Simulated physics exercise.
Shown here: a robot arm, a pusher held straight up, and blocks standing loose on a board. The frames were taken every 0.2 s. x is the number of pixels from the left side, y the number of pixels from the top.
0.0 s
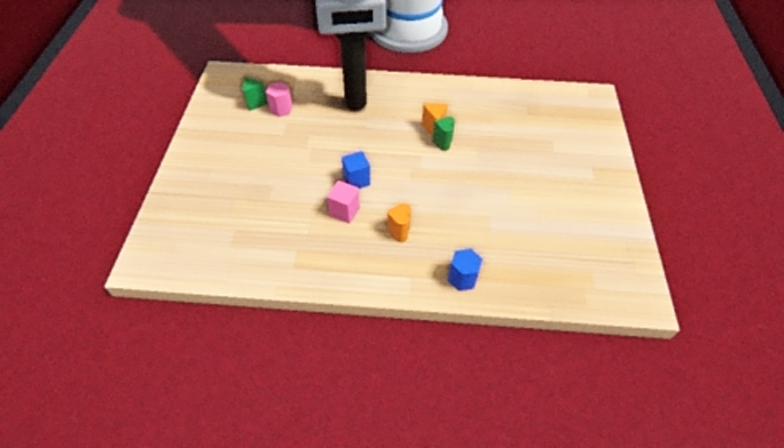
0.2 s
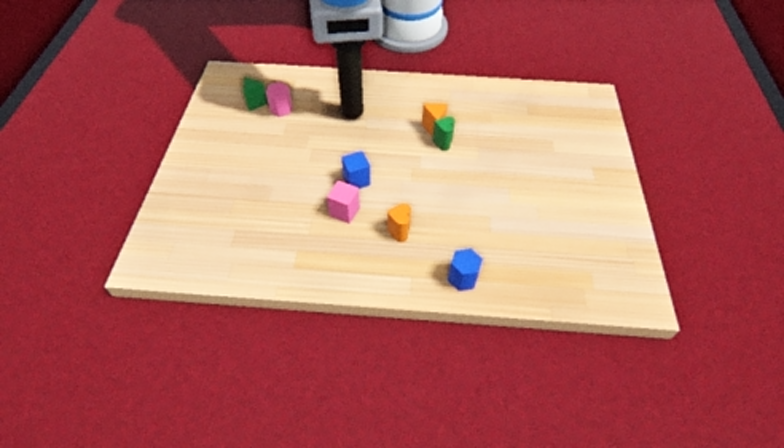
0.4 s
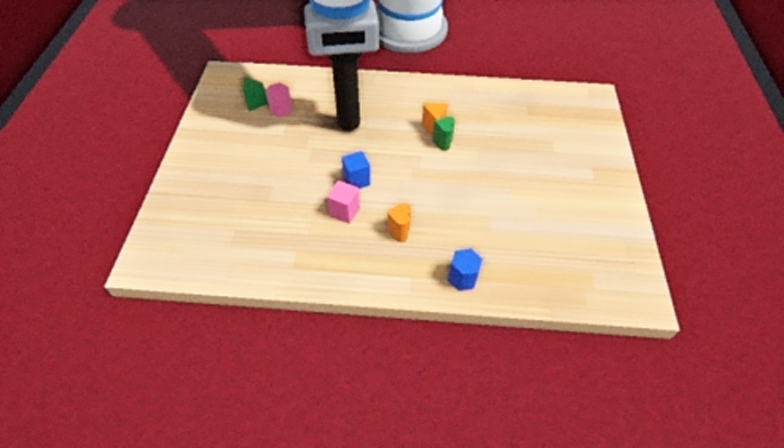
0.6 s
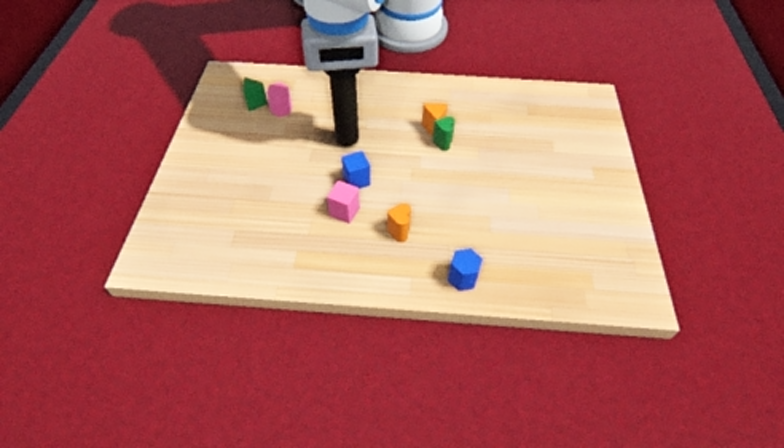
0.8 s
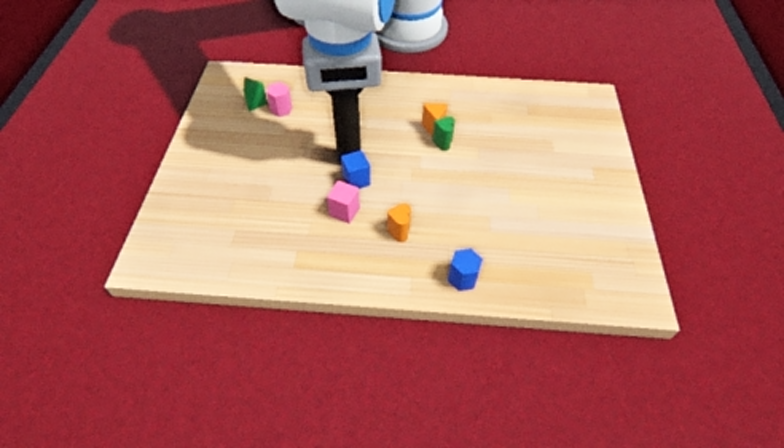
Robot arm moving its upright black pusher down the wooden board to a blue block, the scattered coloured blocks staying still.
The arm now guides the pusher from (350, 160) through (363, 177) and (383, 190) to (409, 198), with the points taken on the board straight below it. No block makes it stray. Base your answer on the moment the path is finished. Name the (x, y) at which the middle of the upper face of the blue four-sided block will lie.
For the centre of its top, I'd go with (366, 185).
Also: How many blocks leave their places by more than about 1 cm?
When the path ends, I think you'll find one block out of place by more than 1 cm.
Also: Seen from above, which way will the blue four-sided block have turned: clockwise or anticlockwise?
Seen from above, its turn is clockwise.
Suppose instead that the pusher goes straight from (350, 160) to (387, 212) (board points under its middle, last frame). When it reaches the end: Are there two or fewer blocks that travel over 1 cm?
Yes - that is the case.
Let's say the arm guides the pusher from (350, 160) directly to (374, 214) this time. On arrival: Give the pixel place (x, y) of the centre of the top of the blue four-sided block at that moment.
Close to (375, 216).
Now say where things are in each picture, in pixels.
In the first picture, pusher's lower end at (356, 103); pink four-sided block at (343, 192); blue four-sided block at (356, 161); orange heart block at (401, 213).
In the second picture, pusher at (352, 111); blocks still.
In the third picture, pusher at (349, 123); blocks still.
In the fourth picture, pusher at (347, 138); blocks still.
In the fifth picture, pusher at (349, 157); pink four-sided block at (343, 192); blue four-sided block at (356, 161); orange heart block at (401, 213).
The first path, step by step. One third of the way, pusher at (363, 173); blue four-sided block at (362, 176), turned 30° clockwise.
Two thirds of the way, pusher at (384, 187); pink four-sided block at (342, 195); blue four-sided block at (366, 185), turned 60° clockwise.
At the end, pusher at (409, 194); pink four-sided block at (342, 195); blue four-sided block at (366, 185), turned 60° clockwise; orange heart block still.
